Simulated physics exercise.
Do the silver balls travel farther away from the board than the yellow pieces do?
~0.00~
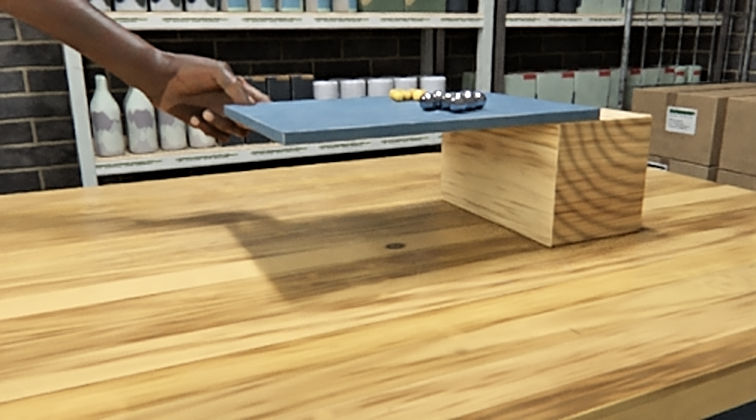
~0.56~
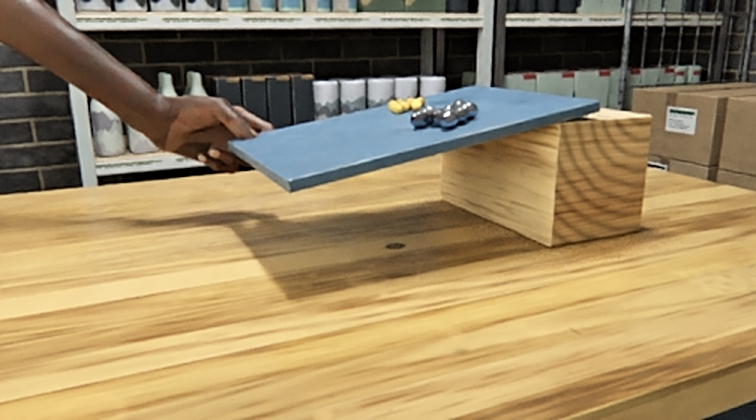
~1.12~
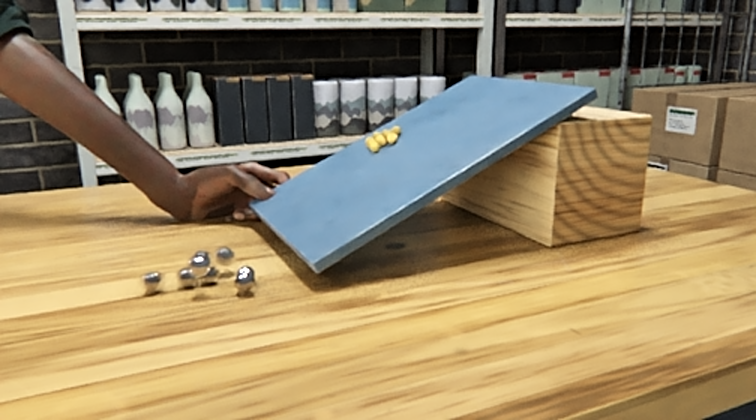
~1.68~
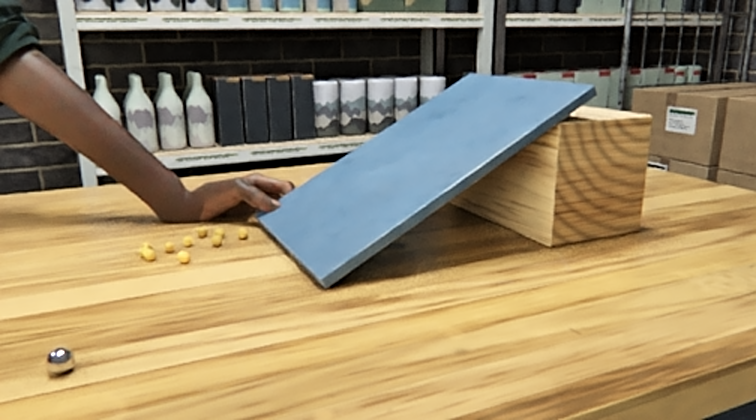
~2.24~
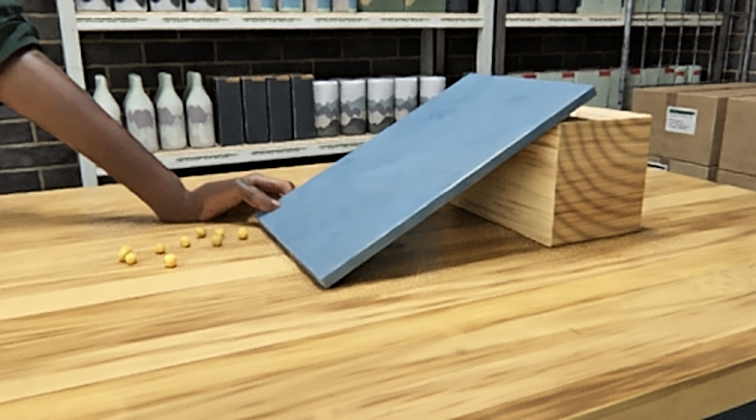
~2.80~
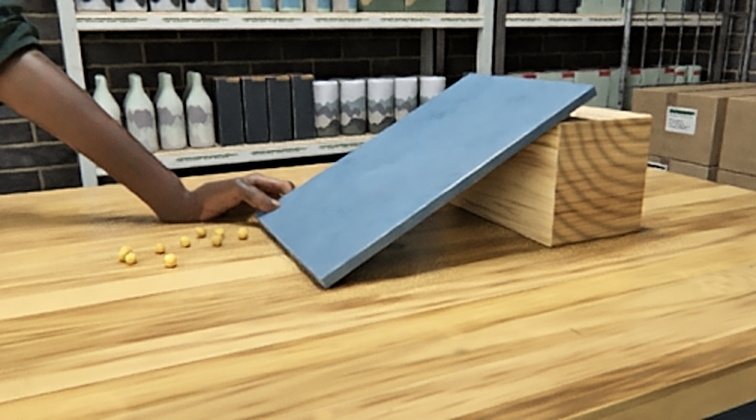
Yes, the silver balls go farther, rolling away until none are in view. The yellow pieces come to rest on the table a short way from the board's lower end.
